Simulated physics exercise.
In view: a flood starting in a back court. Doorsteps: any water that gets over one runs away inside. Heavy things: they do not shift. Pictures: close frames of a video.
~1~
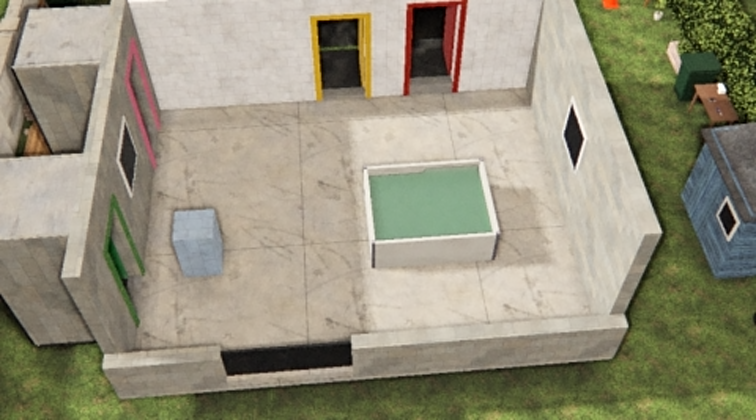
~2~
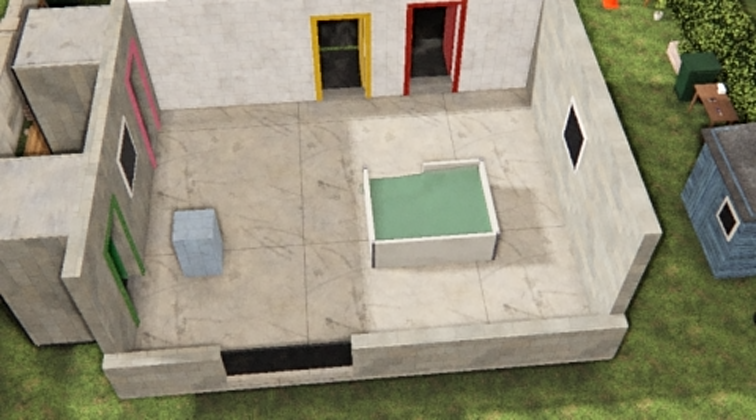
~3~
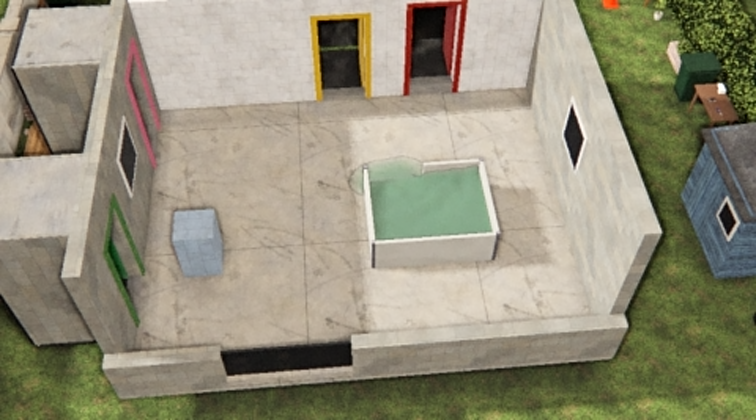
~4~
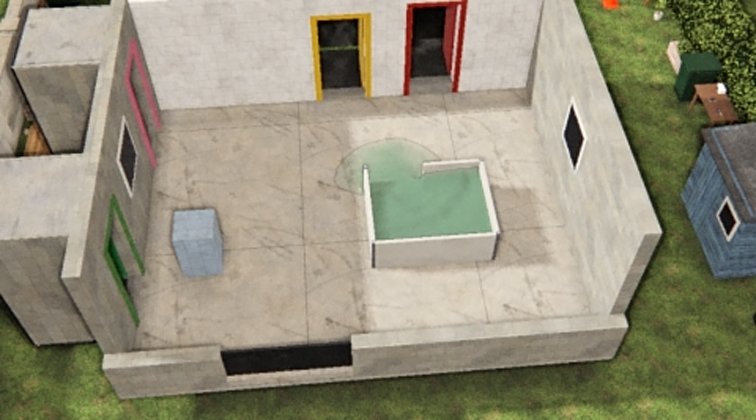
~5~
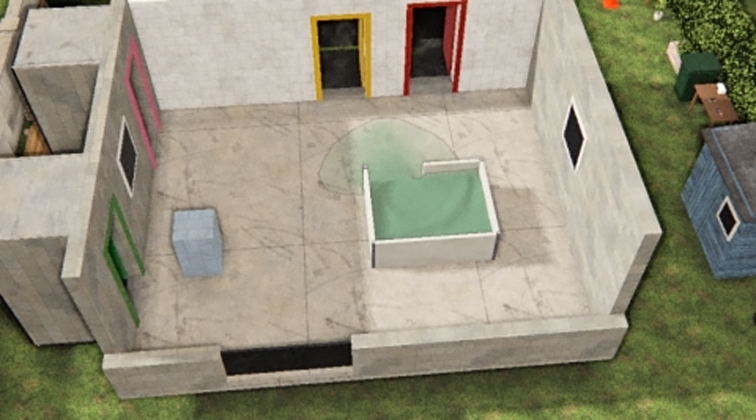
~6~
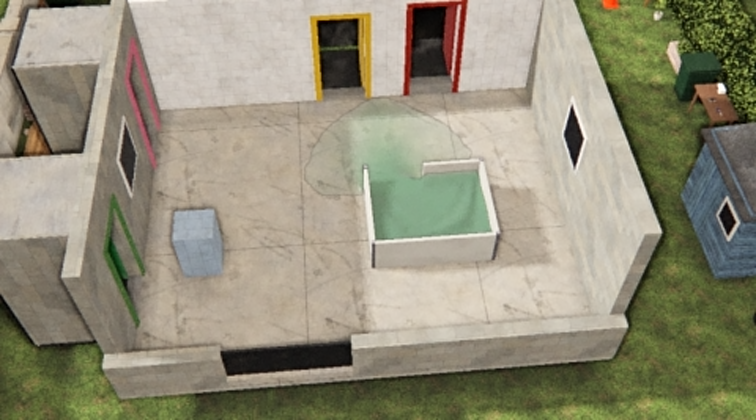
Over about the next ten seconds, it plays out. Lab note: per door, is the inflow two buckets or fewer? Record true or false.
Pink door true; green door true; yellow door false; red door true.
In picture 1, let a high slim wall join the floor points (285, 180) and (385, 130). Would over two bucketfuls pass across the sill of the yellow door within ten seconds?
Note - yellow door does not reach it.
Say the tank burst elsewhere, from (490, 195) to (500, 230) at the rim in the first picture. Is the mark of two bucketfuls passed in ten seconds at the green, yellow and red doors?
Result per door - green: Beyond the limit; yellow: Within bounds; red: Within bounds.
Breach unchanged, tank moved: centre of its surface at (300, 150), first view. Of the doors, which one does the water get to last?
Answer: The green-painted one.
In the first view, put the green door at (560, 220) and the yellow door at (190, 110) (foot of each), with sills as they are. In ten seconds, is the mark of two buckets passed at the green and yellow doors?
Looking at it, I'd say the green one is safe and the yellow one breaks the limit.
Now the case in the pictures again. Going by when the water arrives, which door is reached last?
The green door.
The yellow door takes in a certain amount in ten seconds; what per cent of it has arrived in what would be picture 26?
Roughly 75 per cent.
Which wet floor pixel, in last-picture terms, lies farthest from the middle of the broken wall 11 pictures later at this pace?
The front should reach about (179, 115).
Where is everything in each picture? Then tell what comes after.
In the first picture, the water tank at (429, 202) is whole and still.
In the second picture, water pours out on the water tank's far side and has run to a hidden place.
In the third picture, water pours out on the water tank's far side and has run to a hidden place.
In the fourth picture, water pours out on the water tank's far side and has run to (402, 142).
In the fifth picture, water pours out on the water tank's far side and has run to (378, 121).
In the sixth picture, water pours out on the water tank's far side and has run to (376, 100).
A moment on, water covers 20 % of the floor; the pink door not reached, the green door not reached, the yellow door over two buckets in, the red door wet at the sill, nothing in.
Next, water covers 25 % of the floor; the pink door not reached, the green door not reached, the yellow door far over two buckets in, the red door wet at the sill, nothing in.
Then, water covers 35 % of the floor; the pink door wet at the sill, nothing in, the green door not reached, the yellow door far over two buckets in, the red door wet at the sill, nothing in.
Later, water covers 65 % of the floor; the pink door wet at the sill, nothing in, the green door wet at the sill, nothing in, the yellow door far over two buckets in, the red door under two buckets in.
In the end, water covers 95 % of the floor; the pink door wet at the sill, nothing in, the green door under two buckets in, the yellow door far over two buckets in, the red door under two buckets in.
